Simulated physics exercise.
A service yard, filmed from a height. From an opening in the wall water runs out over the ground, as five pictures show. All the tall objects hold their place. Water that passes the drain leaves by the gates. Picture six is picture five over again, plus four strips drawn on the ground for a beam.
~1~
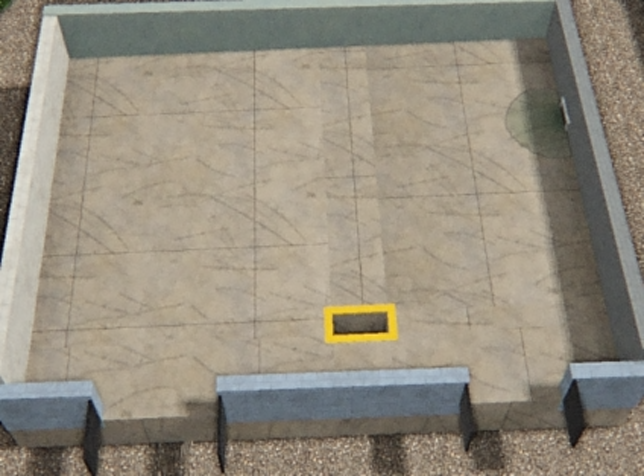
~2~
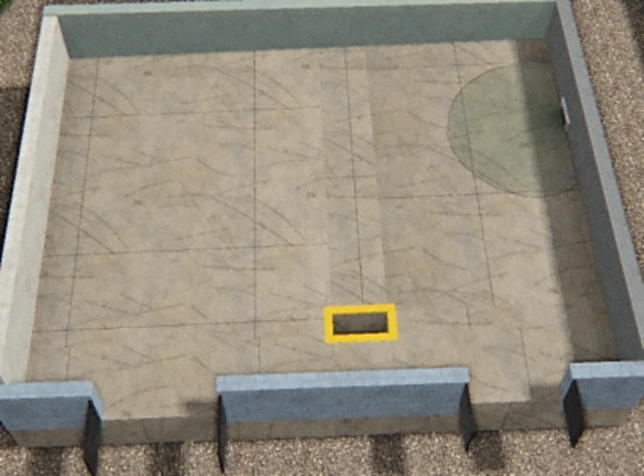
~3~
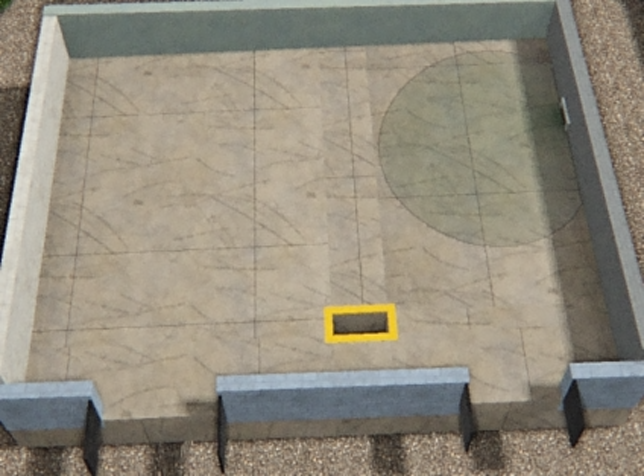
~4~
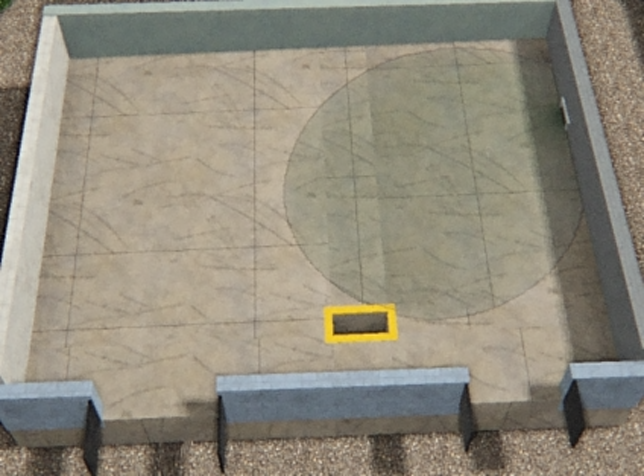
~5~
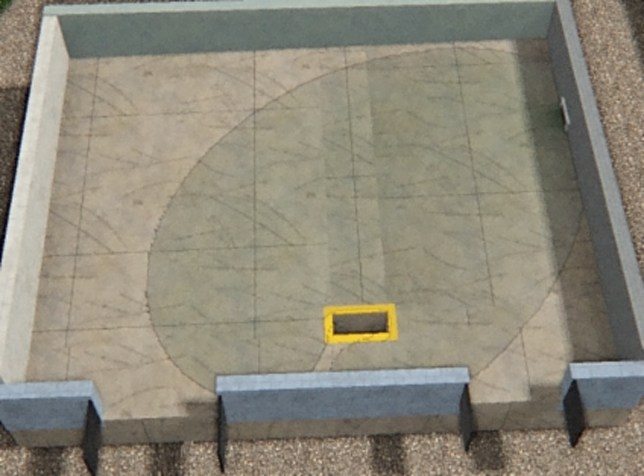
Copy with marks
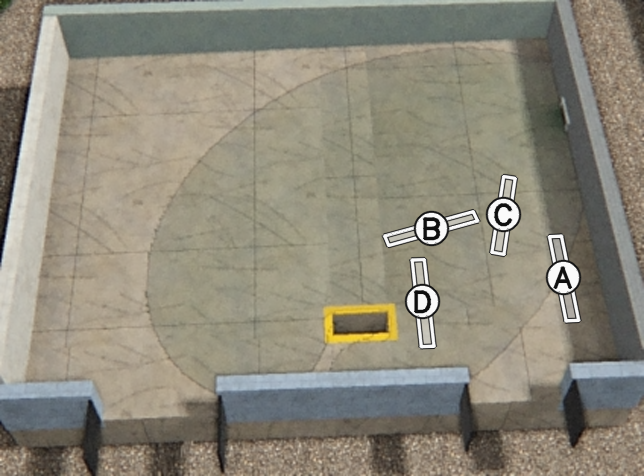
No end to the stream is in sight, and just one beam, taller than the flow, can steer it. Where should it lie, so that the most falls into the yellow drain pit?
A is best.
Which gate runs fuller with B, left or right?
The left gate.
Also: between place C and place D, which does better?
C.
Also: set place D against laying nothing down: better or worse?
It is worse.
In white, A from (572, 320) to (555, 236); B from (386, 240) to (475, 216); C from (497, 253) to (509, 177); D from (427, 346) to (418, 259).
Choosing A, about 17 % of the stream goes into the yellow drain pit, about 80 % out by the gates.
Choosing B, about 8 % of the stream goes into the yellow drain pit, about 89 % out by the gates.
Choosing C, about 11 % of the stream goes into the yellow drain pit, about 86 % out by the gates.
Choosing D, about 7 % of the stream goes into the yellow drain pit, about 90 % out by the gates.
